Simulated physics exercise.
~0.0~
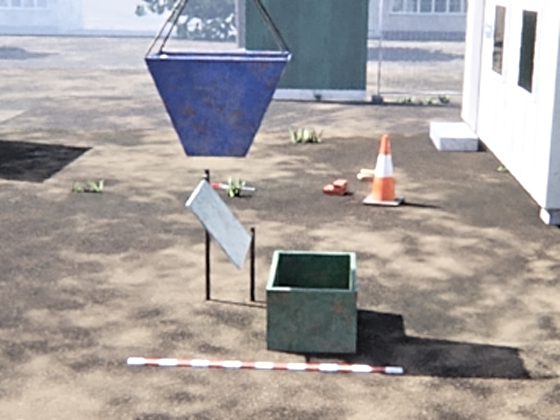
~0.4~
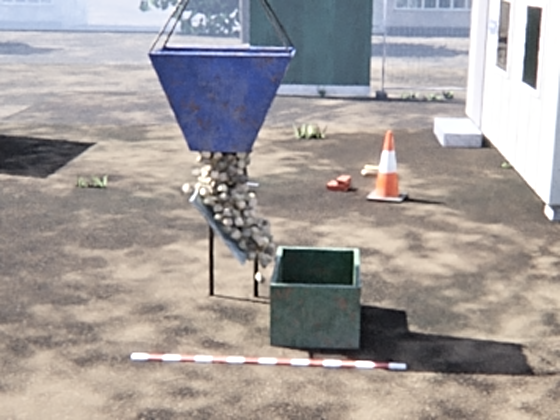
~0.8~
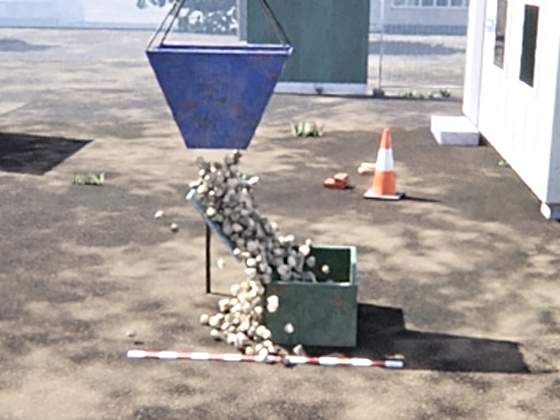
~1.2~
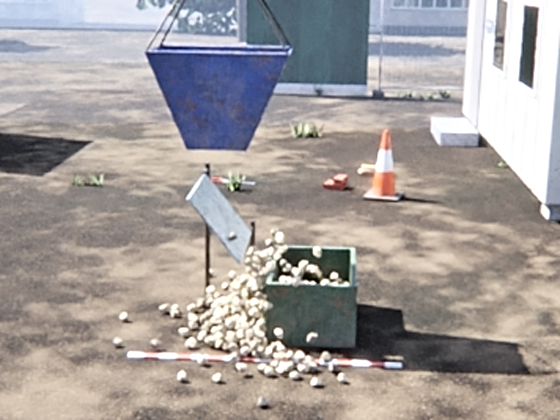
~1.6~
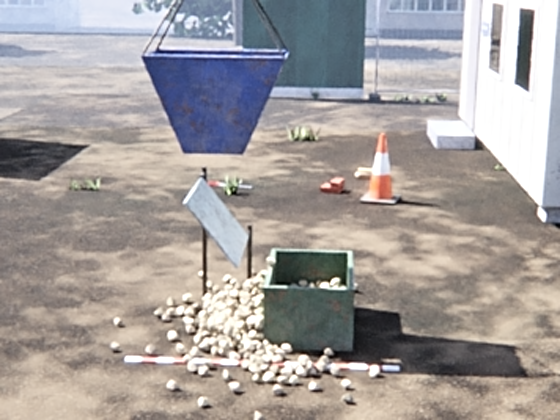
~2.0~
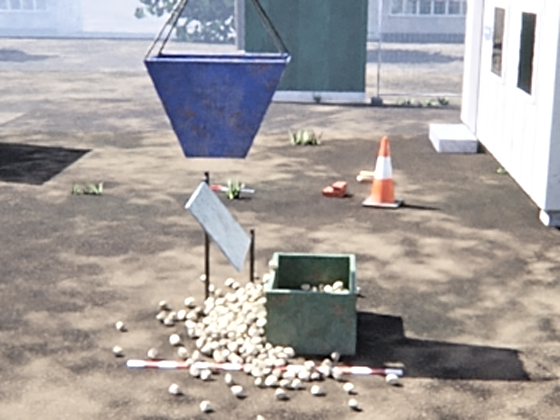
The clip opens on a blue skip hanging above a tilted steel plate, with an open green bin below to the right and a red and white striped staff lying on the ground in front. Pale stones pour from the bottom of the skip onto the plate and slide down to the right. Some drop into the bin, while many spill to its left and heap against its side. The skip empties and the last stones leave the plate, a few rolling out past the staff. At the end the stones lie still, most of them piled left of the bin, a smaller share inside it, and a few scattered in front.
